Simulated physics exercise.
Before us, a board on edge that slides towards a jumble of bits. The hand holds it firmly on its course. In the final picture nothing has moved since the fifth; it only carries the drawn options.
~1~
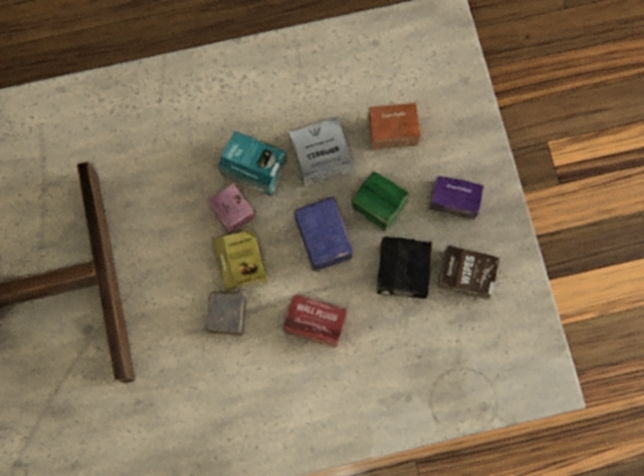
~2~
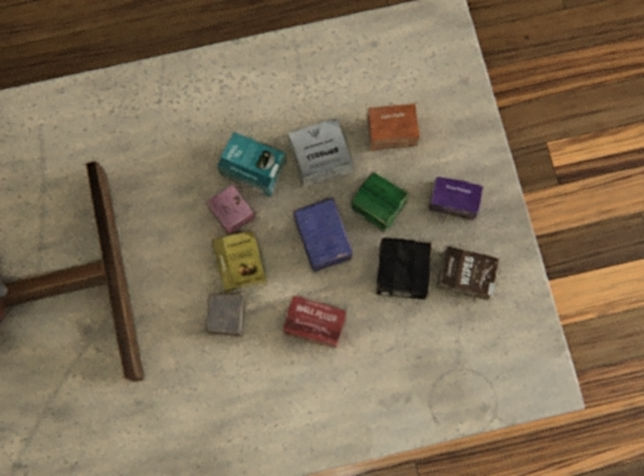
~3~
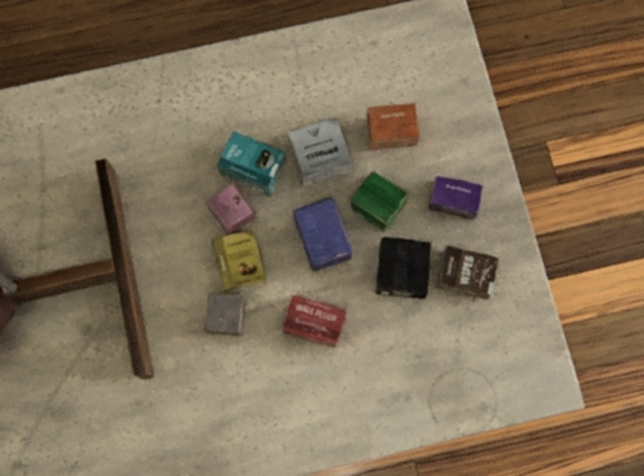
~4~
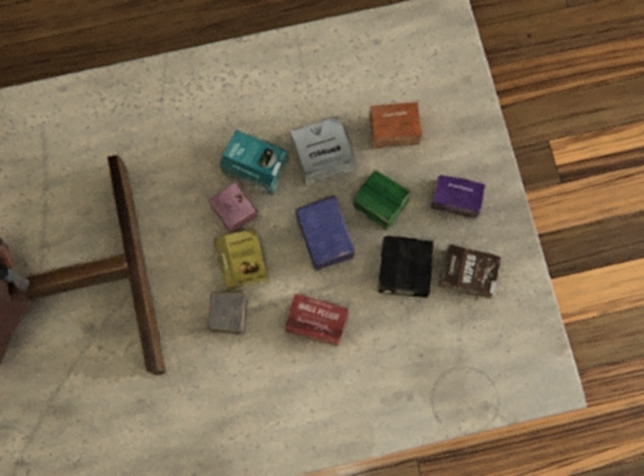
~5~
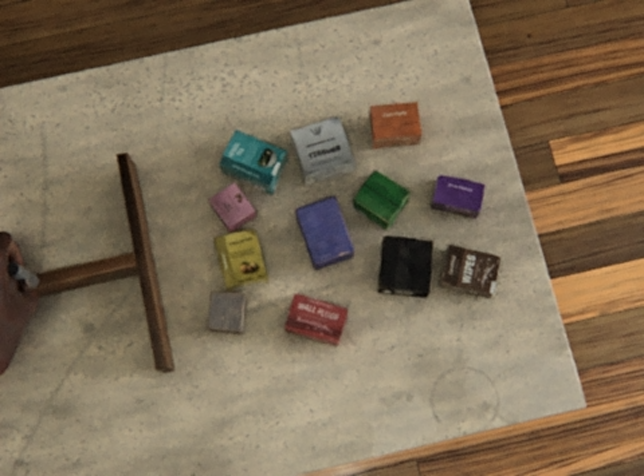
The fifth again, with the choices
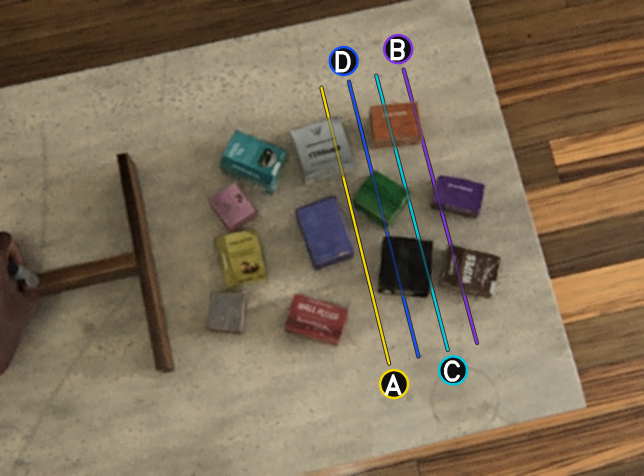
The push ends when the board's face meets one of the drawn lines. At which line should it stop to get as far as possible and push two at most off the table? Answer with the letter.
No third one falls up to C.
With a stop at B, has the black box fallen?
No.
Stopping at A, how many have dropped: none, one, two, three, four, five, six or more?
The count is none.
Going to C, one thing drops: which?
The orange box goes over.
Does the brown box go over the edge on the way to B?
No.
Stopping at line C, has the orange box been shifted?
By then, yes.
On the marked copy, A at (354, 221); B at (439, 202); C at (411, 208); D at (382, 214).
Taking C. A third of the way, board (239, 236); red box (327, 321); turquoise box (267, 160).
Two thirds of the way, board (336, 214); purple packet (491, 200); orange box (455, 114).
When it is over, board (409, 198); orange box over the edge; purple packet (524, 200); one fallen.
As for the rest, A is within the limit but short; B drops four; D is within the limit but short.
